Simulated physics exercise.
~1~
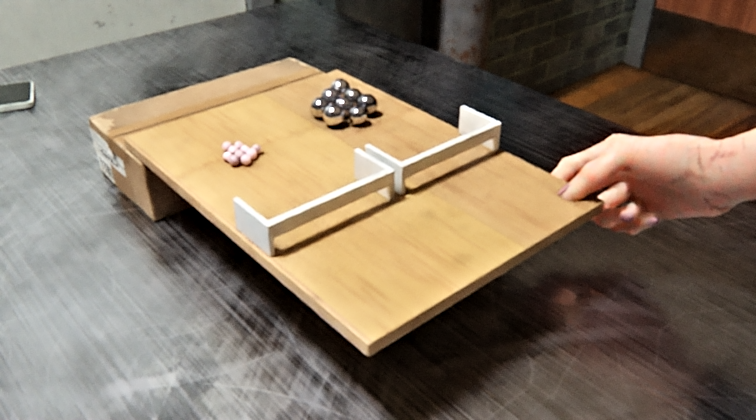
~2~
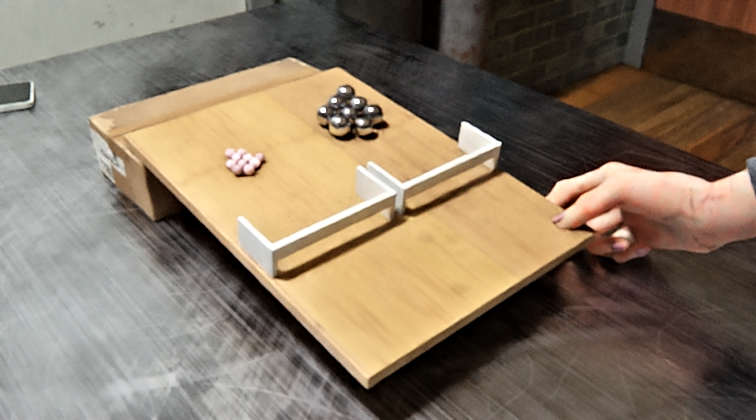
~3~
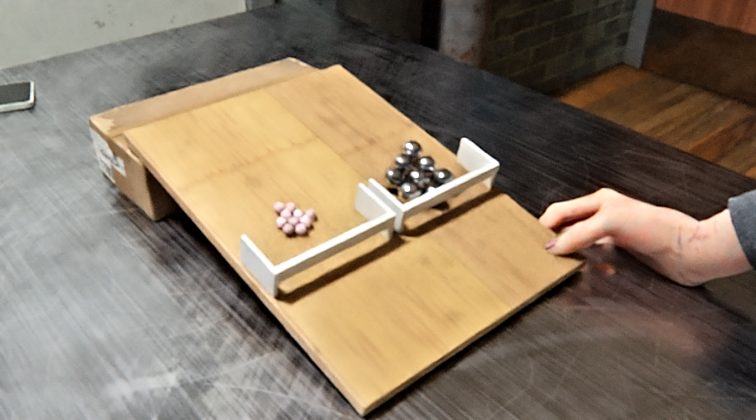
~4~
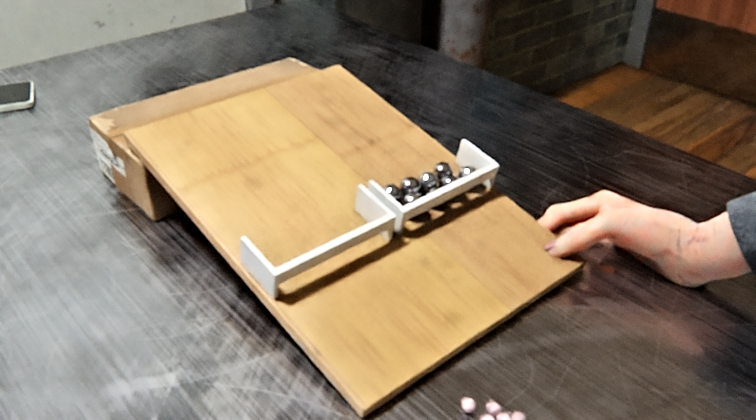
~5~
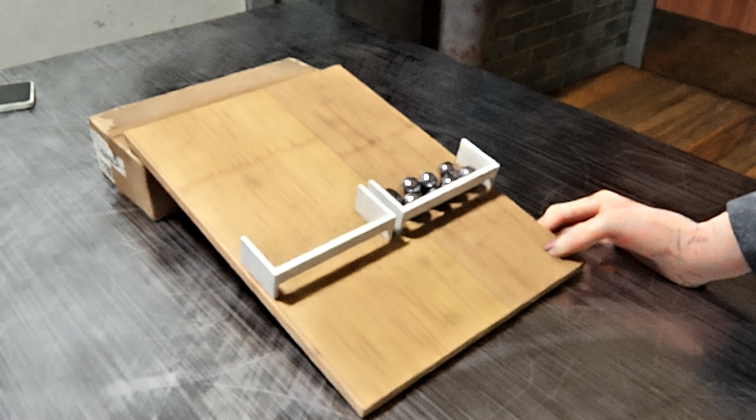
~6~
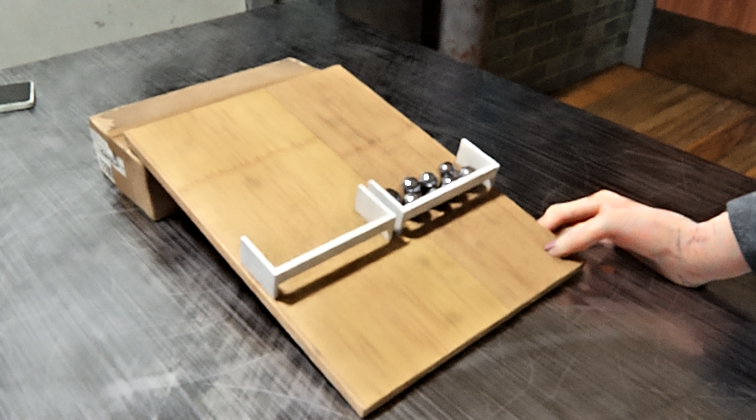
On a dark tabletop, a hand lowers a tilted wooden board, pink beads rolling under one white bar, dark shiny balls stopping behind another.
